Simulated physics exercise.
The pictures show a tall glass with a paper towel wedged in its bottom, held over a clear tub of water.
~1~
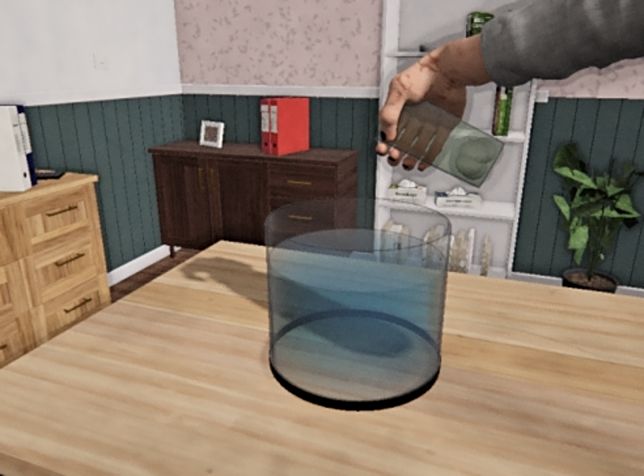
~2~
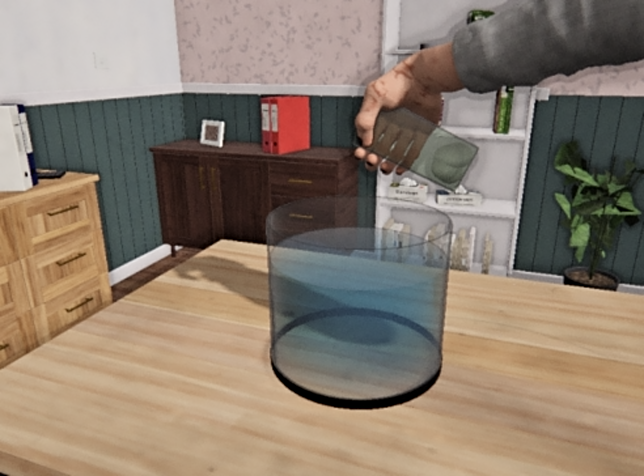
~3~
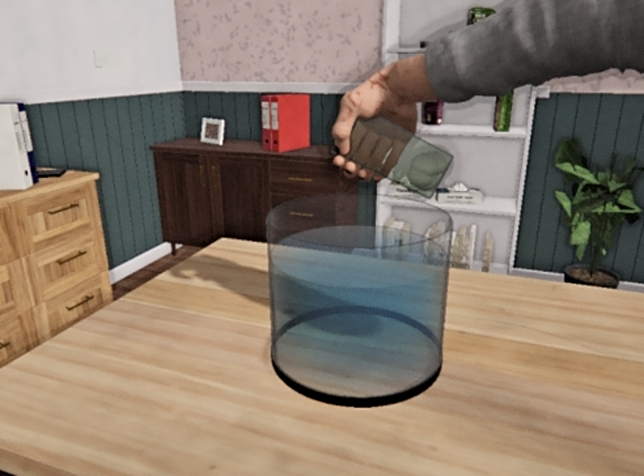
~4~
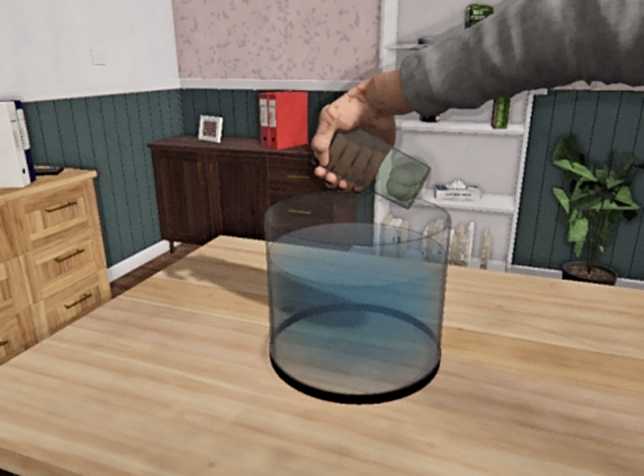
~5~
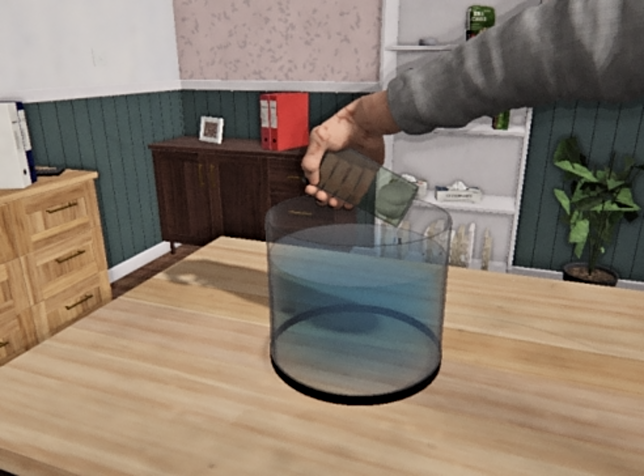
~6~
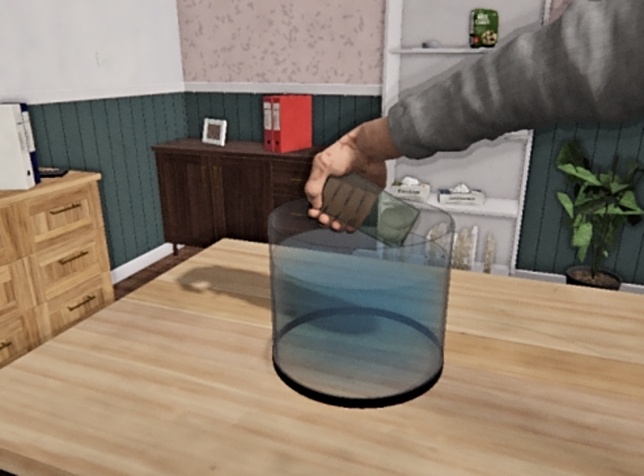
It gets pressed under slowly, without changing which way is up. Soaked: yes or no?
Yes, soaked.
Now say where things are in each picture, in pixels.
Tall glass (436, 138) on its side; above the clear tub, in the first picture.
Tall glass (413, 143) on its side; paper towel (452, 163); coming down, in the second picture.
Tall glass (390, 152) on its side; lower, in the third picture.
Tall glass (369, 163) on its side; paper towel (406, 182); lower still, in the fourth picture.
Tall glass (358, 181) on its side; close to the surface, in the fifth picture.
Tall glass (361, 205) on its side; paper towel (396, 224); just over the surface, in the sixth picture.
A moment on, the tall glass enters the water.
Further on, water pours in as the air escapes.
When it is over, the tall glass is under, flooded, and the paper towel is wet.
